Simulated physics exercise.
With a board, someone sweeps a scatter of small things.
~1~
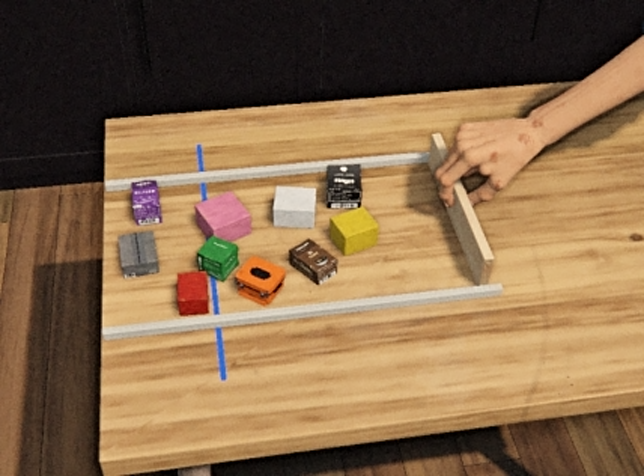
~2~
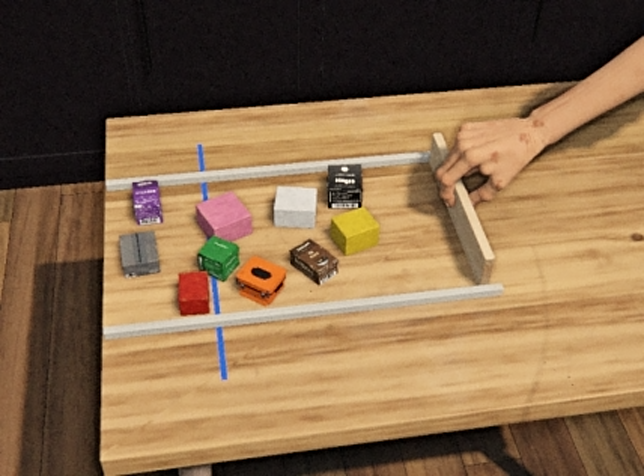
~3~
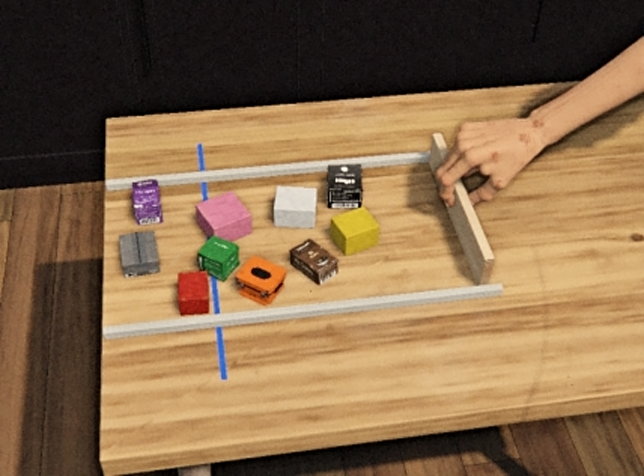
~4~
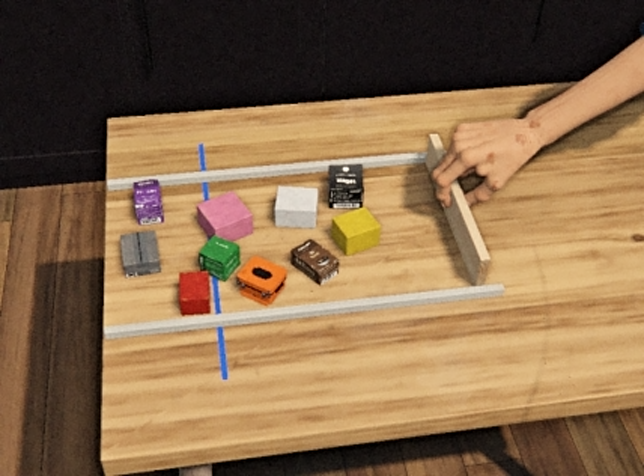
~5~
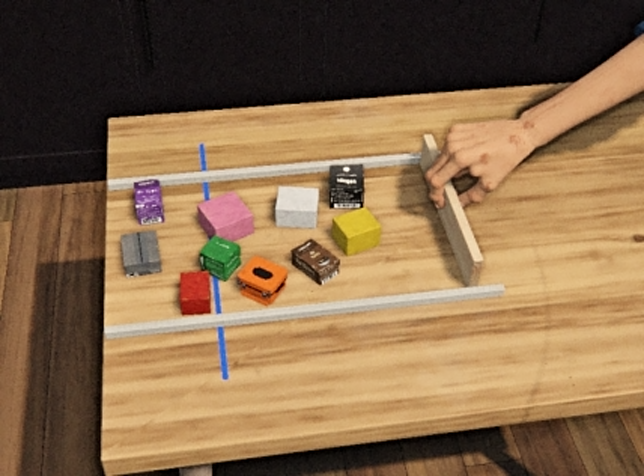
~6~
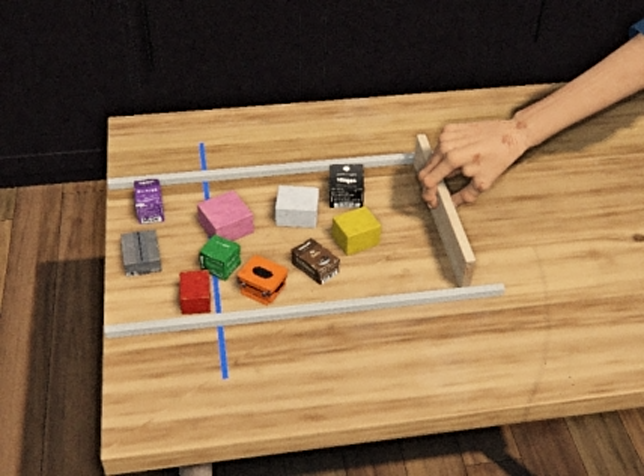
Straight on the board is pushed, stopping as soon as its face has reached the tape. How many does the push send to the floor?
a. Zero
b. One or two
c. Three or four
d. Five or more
a, zero.
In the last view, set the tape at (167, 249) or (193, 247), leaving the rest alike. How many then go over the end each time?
You'd find 2 and then 1 on the floor.
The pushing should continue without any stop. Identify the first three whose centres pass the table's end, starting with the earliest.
Sequence: 1) grey box, 2) pink block, 3) green box.
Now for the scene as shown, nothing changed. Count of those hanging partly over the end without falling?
Answer: 2.
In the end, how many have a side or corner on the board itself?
4 end up touching it.
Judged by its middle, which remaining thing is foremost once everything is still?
Result: Grey box.
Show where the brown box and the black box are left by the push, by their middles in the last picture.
The brown box at (191, 276), the black box at (190, 194).
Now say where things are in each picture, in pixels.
In the first picture, grey box (139, 254); purple box (147, 202); red block (193, 293); board (458, 206); tape (210, 246).
In the second picture, purple box (147, 202); green box (219, 259).
In the third picture, red block (194, 293); pink block (224, 219).
In the fourth picture, grey box (141, 253); yellow block (356, 231).
In the fifth picture, purple box (149, 202); orange case (263, 281).
In the sixth picture, grey box (141, 253); purple box (149, 201); red block (195, 292); board (442, 208); tape (212, 245).
A little later, none off yet; grey box at rest near (141, 253); purple box at rest near (149, 201); red block at rest near (195, 292).
When it is over, the number that fall off is zero.
